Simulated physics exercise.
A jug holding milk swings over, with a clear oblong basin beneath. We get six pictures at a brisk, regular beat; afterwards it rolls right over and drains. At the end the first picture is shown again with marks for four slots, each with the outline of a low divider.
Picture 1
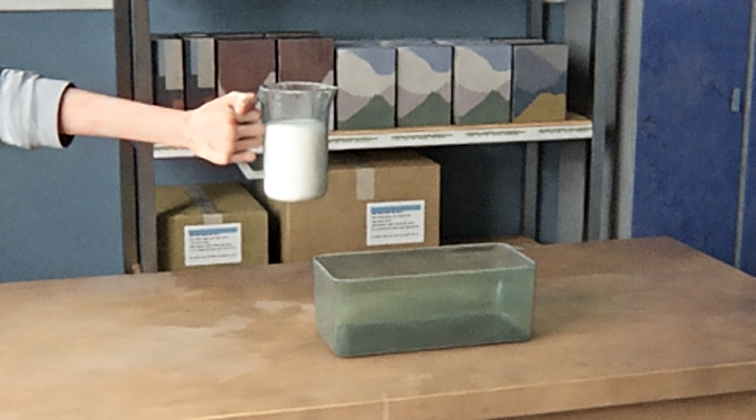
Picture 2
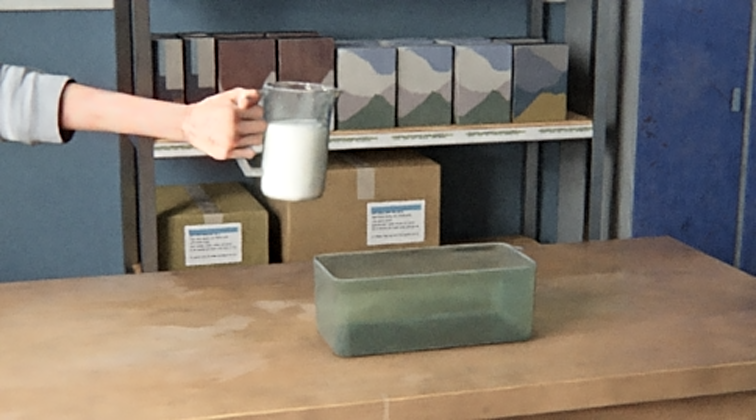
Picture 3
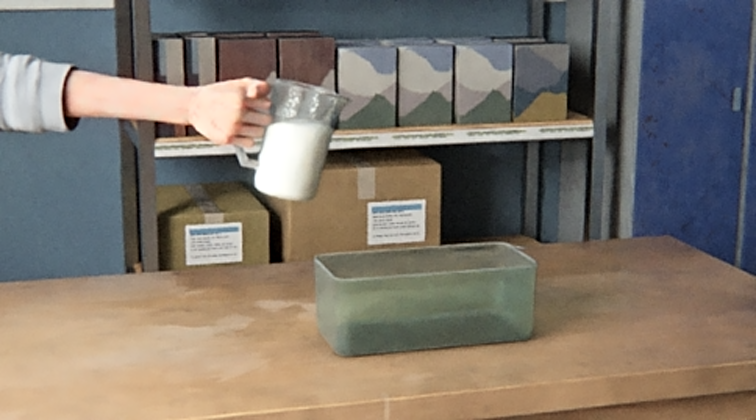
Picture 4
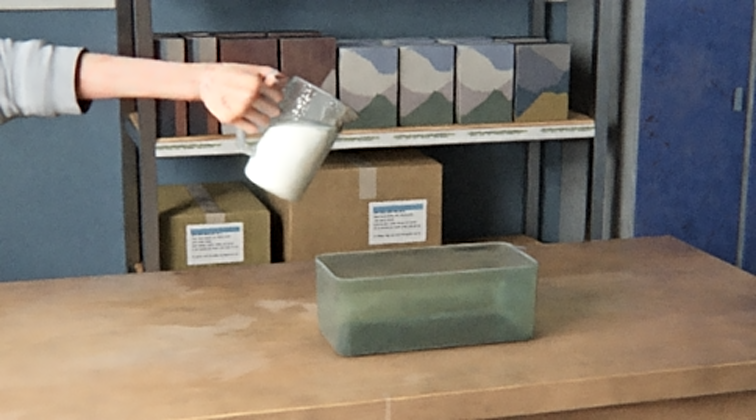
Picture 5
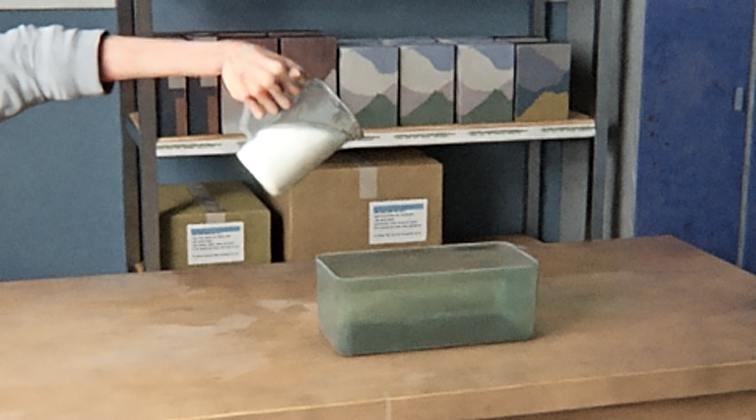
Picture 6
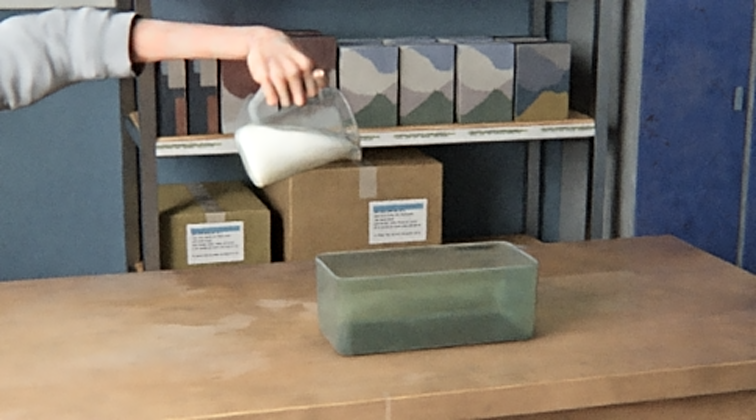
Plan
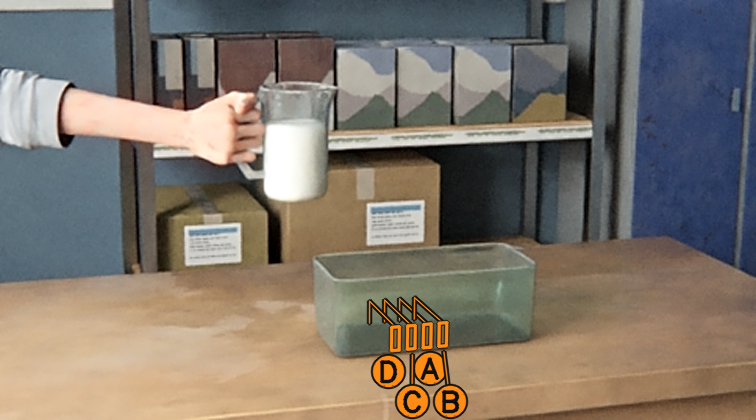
In a storeroom with boxes on shelves, a hand holds a clear jug of milk above and left of an oblong basin on a wooden table, then steadily tilts it rightward until the milk reaches the lip.
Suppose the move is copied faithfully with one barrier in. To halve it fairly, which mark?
Best: C.
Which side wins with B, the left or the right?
The left side.
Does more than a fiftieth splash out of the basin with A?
Yes, it does.
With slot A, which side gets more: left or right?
More ends on the left.
In orange, A at (428, 353); B at (443, 351); C at (412, 354); D at (396, 356).
For slot A, about 71 % ends left of the wall and 18 % right of it; 11 % is lost outside.
For slot B, about 80 % ends left of the wall and 10 % right of it; 10 % is lost outside.
For slot C, about 48 % ends left of the wall and 49 % right of it; 3 % is lost outside.
For slot D, about 12 % ends left of the wall and 86 % right of it.
